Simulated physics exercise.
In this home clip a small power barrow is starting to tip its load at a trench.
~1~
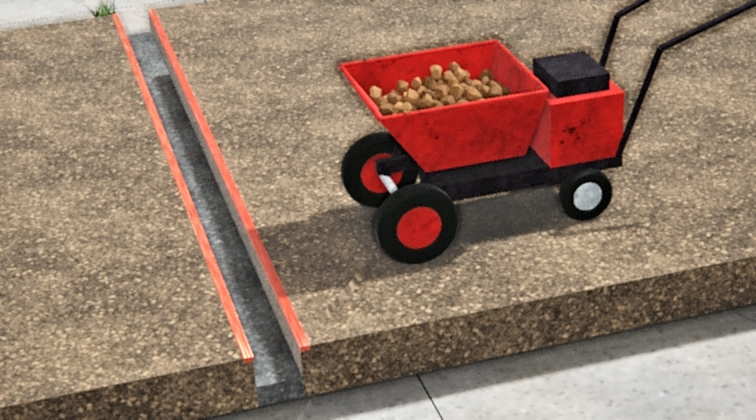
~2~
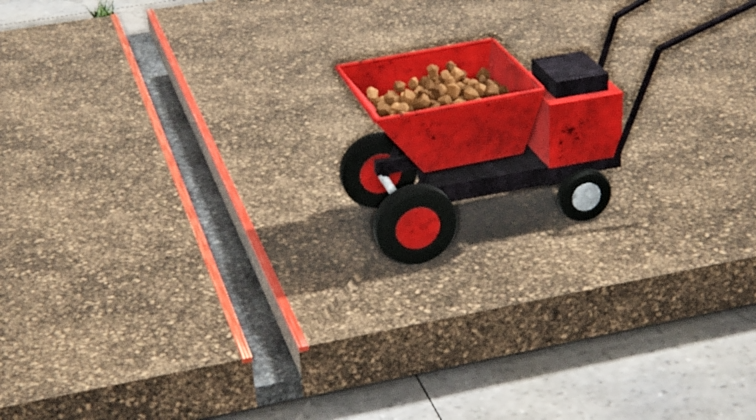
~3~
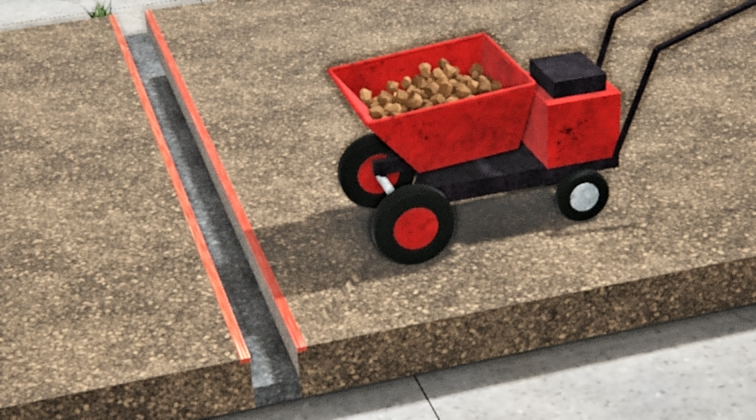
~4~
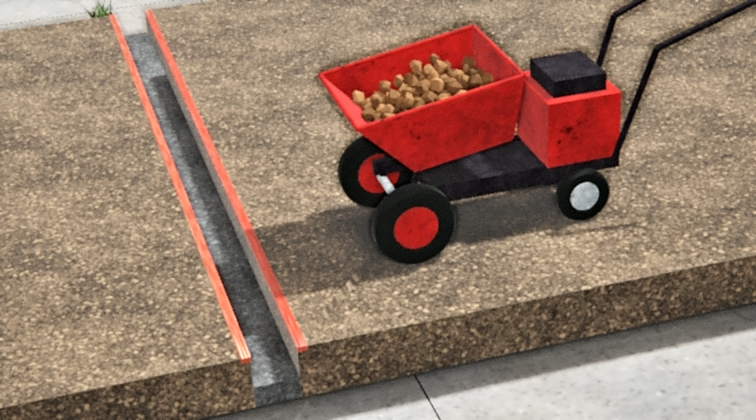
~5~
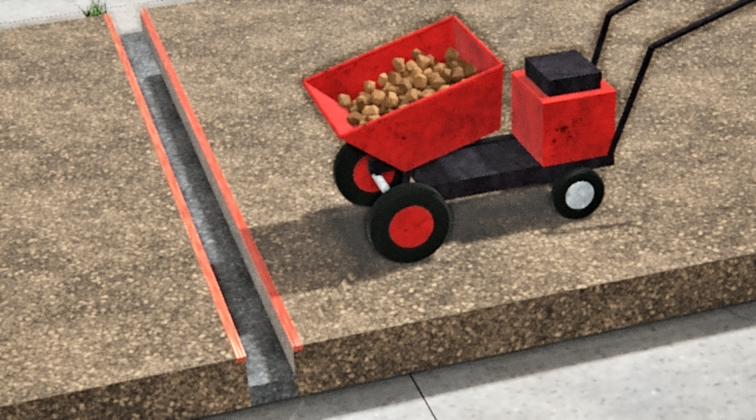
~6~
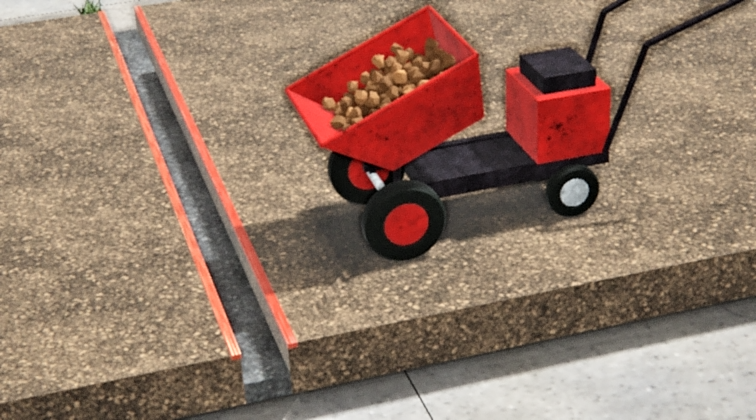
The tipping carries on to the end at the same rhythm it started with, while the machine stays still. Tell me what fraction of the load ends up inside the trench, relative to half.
Inside the trench ends up over half of the load.
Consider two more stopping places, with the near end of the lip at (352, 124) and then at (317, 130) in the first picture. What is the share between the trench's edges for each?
60 % and 0 %.
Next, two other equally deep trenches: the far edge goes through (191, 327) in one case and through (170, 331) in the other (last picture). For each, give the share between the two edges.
80 %, 90 %.
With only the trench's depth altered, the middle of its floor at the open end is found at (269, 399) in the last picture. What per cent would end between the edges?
About 80 percent.
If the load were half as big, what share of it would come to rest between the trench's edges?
Roughly 80 percent of the load.
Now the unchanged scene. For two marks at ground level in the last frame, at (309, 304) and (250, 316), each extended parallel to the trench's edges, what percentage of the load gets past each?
Estimate: 90 % and 40 %, respectively.
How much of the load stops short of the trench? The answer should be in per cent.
About 10 %.
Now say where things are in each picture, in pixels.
Lip of the skip (380, 120), level; top of the load (456, 91), clay clods; first edge of the trench (290, 313); far edge (235, 323), the trench under half as wide as the skip, and about as deep as wide, in the first frame.
Lip of the skip (376, 121), tipped barely; top of the load (453, 91), in the second frame.
Lip of the skip (367, 125), tipped barely; top of the load (460, 89), in the third frame.
Lip of the skip (358, 130), tipped a little; top of the load (451, 84), in the fourth frame.
Lip of the skip (341, 137), tipped clearly; top of the load (446, 75), in the fifth frame.
Lip of the skip (322, 146), tipped clearly; top of the load (419, 64); first edge of the trench (277, 310); far edge (222, 321), in the sixth frame.
Just after the last frame, skip tipped steeply; every one in the skip.
A moment on, skip tipped right over; the larger part in the skip; about a tenth short of the trench; roughly a quarter in or heaped over the trench; just a few beyond it; just a few falling.
Further on, skip tipped right over; about a tenth in the skip; about a tenth short of the trench; roughly two thirds in or heaped over the trench; about a tenth beyond it.
When it is over, skip tipped right over; about a tenth in the skip; about a tenth short of the trench; roughly two thirds in or heaped over the trench; about a tenth beyond it.
